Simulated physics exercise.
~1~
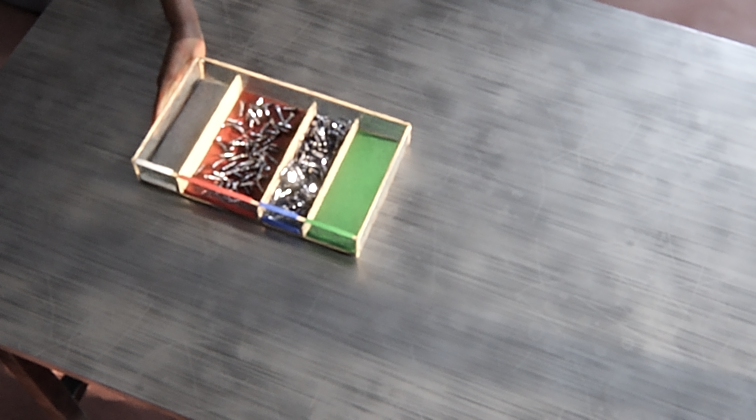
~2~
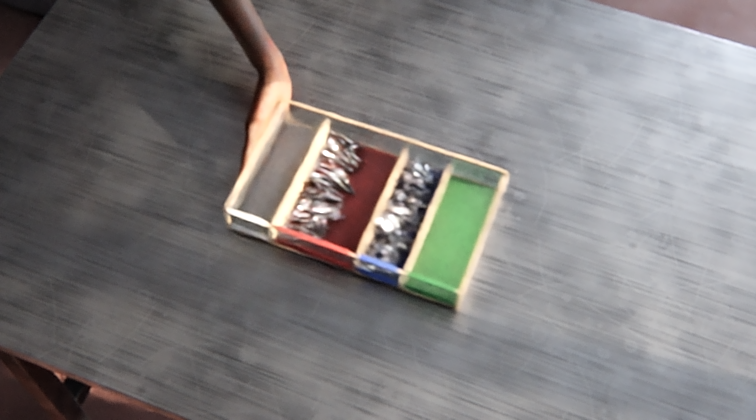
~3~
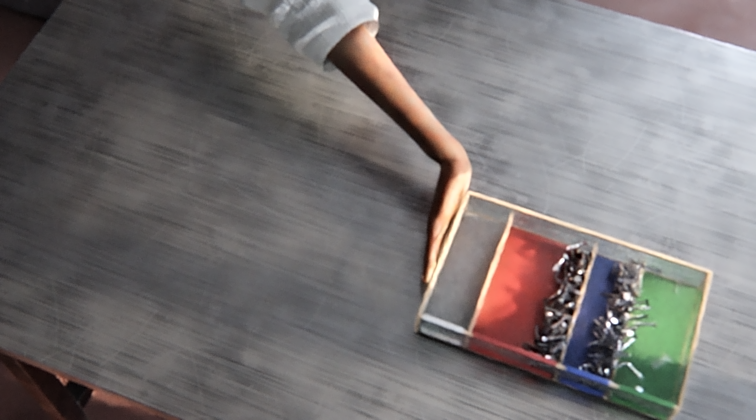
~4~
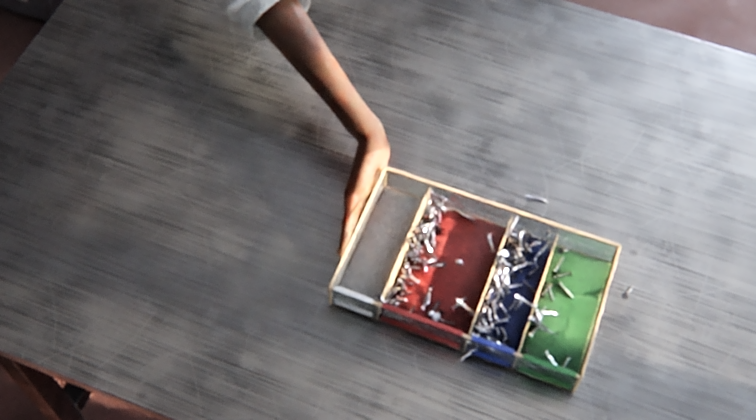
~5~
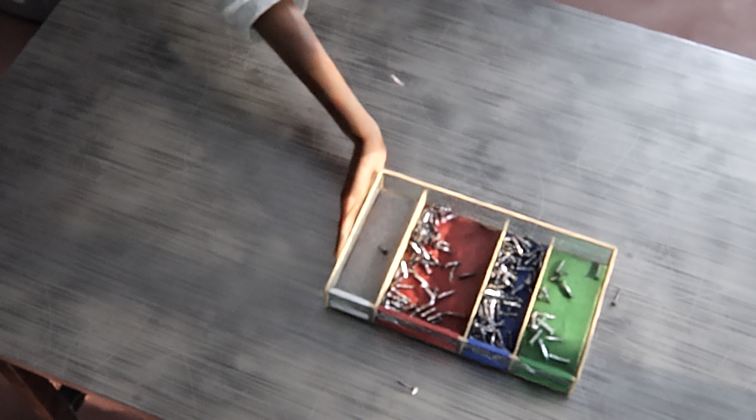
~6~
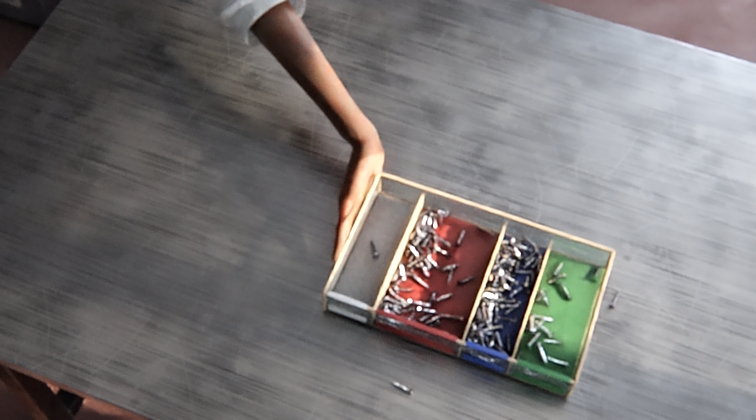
Small metal screws slid and jumped about in a divided tray as a hand pushed it right across a table and drew it back a little left, leaving most in the red and blue sections, some in the green, and a few strays outside.
